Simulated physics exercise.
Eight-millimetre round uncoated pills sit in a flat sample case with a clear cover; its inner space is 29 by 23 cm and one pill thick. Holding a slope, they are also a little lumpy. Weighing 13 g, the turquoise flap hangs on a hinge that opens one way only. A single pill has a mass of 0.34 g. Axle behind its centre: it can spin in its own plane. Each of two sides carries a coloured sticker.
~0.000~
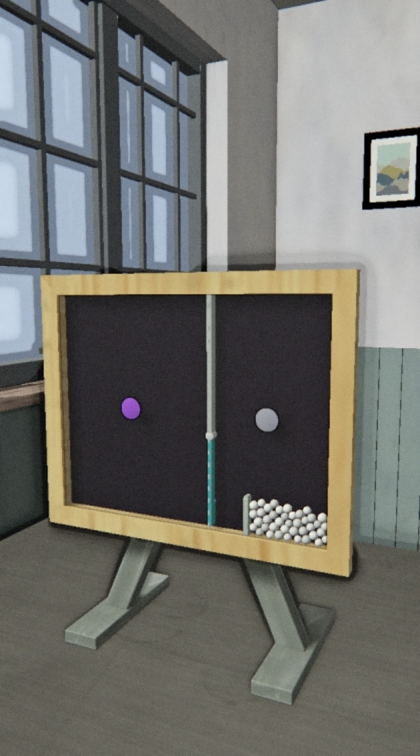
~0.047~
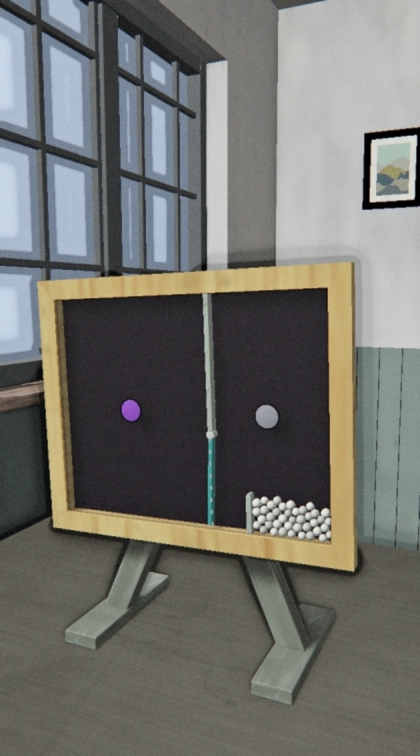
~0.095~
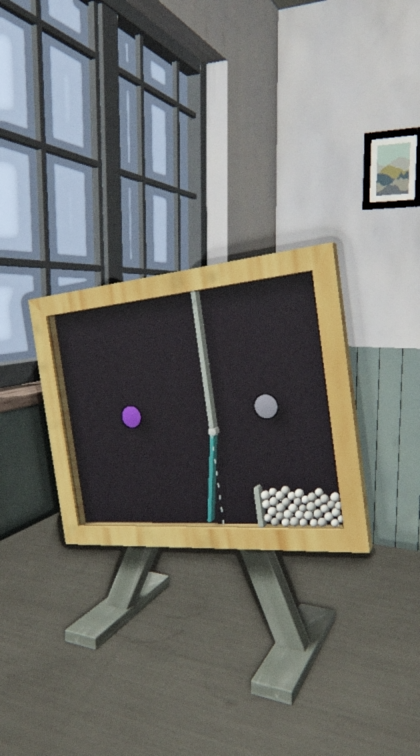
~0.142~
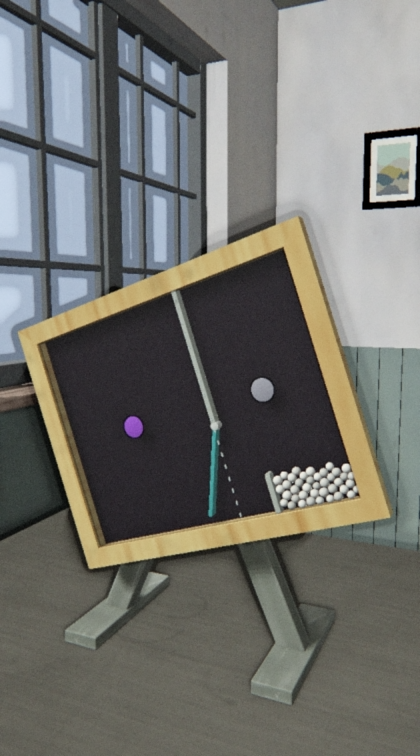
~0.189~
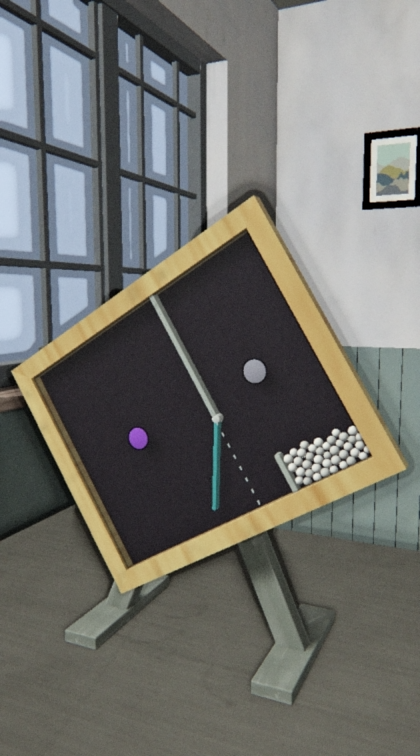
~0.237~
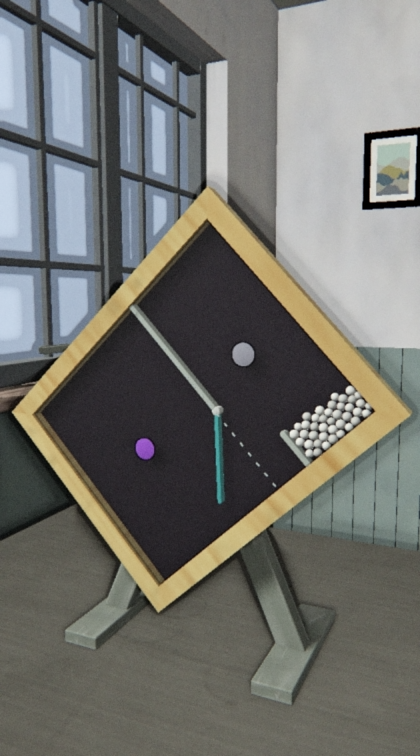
A wood-framed case of small white balls, standing level on grey legs, begins turning anticlockwise, its balls heaped at the lower right behind a short wall. As it tilts further, the turquoise flap hangs straight down, swinging away from the dashed line, while the balls stay bunched in the right-hand corner.
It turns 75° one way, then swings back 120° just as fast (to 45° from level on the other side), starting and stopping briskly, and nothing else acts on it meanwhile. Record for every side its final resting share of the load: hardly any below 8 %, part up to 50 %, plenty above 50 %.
Final shares: Purple side: Part; grey side: Plenty.
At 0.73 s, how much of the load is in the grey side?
60 %.
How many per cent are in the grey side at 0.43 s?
About 100 %.
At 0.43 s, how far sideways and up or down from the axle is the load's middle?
Position estimate: Right 11 cm, above 7 cm.
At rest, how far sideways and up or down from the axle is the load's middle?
It lies close to 3 centimetres left and 12 centimetres below.
After 0.43 s, it stands 75° anticlockwise; the pills' middle is 11 cm right of and 7 cm above the centre; grey 100 %; turquoise flap open 70°.
After 0.73 s, it stands 16° anticlockwise; the pills' middle is 4 cm right of and 9 cm below the centre; purple 40 %, grey 60 %; turquoise flap open 17°.
After 1.04 s, it stands 45° clockwise; the pills' middle is 5 cm left of and 10 cm below the centre; purple 35 %, grey 65 %; turquoise flap shut.
Settled by 1.7 s, it stands 45° clockwise; purple 35 %, grey 65 %; turquoise flap shut.
